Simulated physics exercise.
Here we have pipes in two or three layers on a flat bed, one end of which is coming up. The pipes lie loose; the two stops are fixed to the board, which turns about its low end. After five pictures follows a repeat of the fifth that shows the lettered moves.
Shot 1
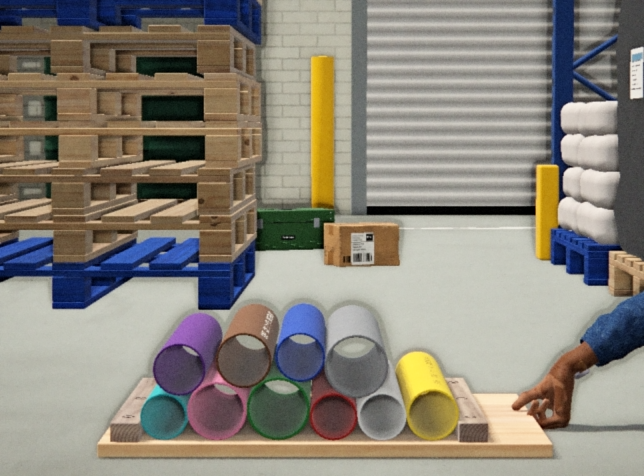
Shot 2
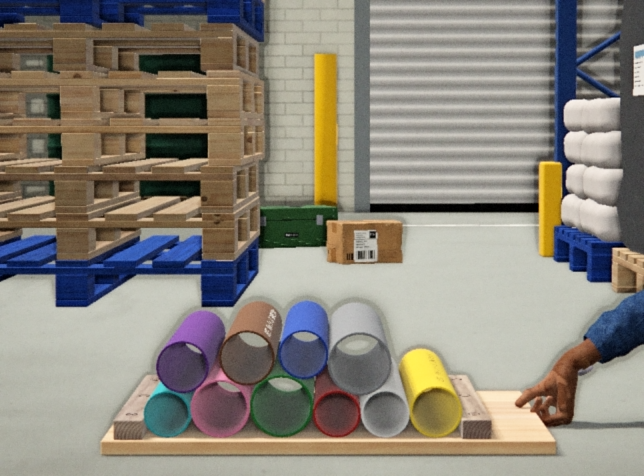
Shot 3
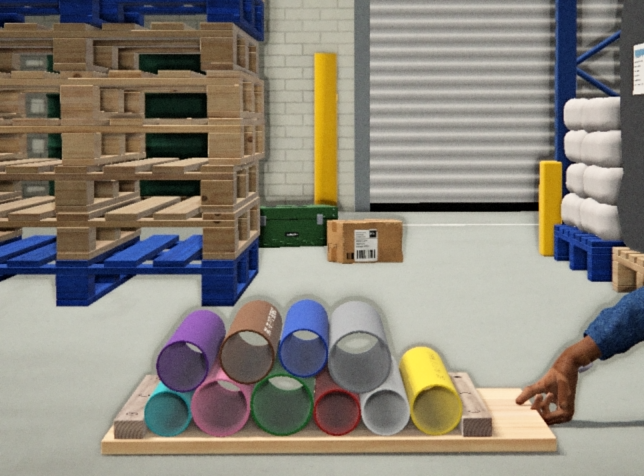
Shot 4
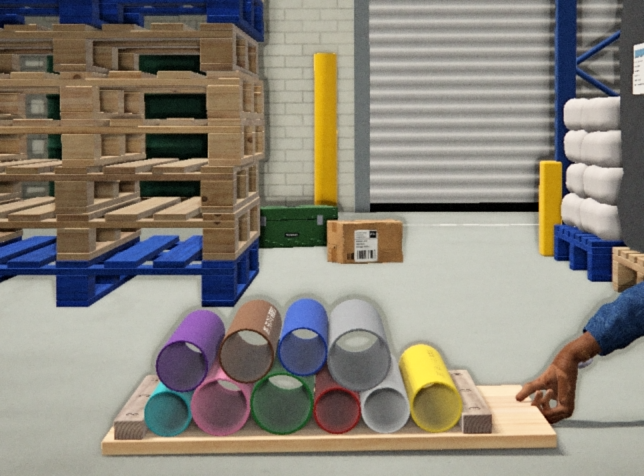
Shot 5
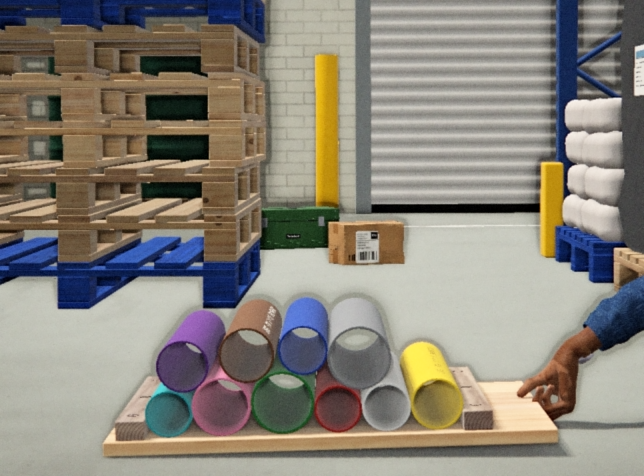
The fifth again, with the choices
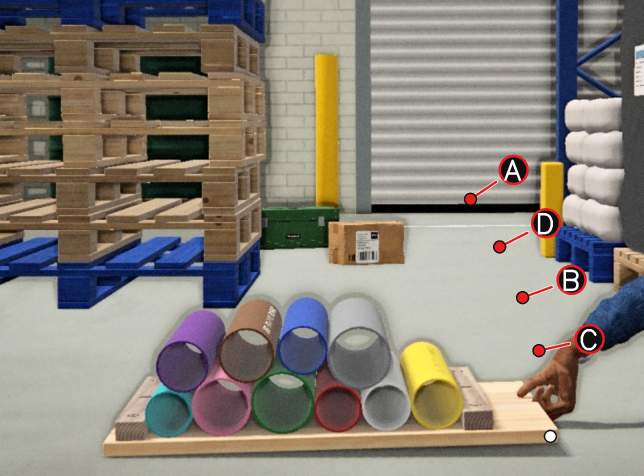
In a warehouse, a hand at the right end of a wooden board stacked with loose, colourful pipes raised that end very slightly, while the pipes barely shifted from their places.
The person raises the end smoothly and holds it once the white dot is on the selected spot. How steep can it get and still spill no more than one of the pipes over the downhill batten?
Stop at B.
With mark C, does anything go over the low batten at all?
At C: No.
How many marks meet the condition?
The number is two.
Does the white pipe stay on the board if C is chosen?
The white pipe: Yes.
On the marked copy, A at (471, 199); B at (522, 298); C at (539, 351); D at (500, 247); the white dot at (550, 436).
With B. Early on, board at 14°.
Further on, board at 20°.
At the end, board at 20°, one over the low batten (purple).
As for the rest, A four over the low batten (grey, purple, brown, blue); C none over the low batten; D four over the low batten (grey, purple, brown, blue).
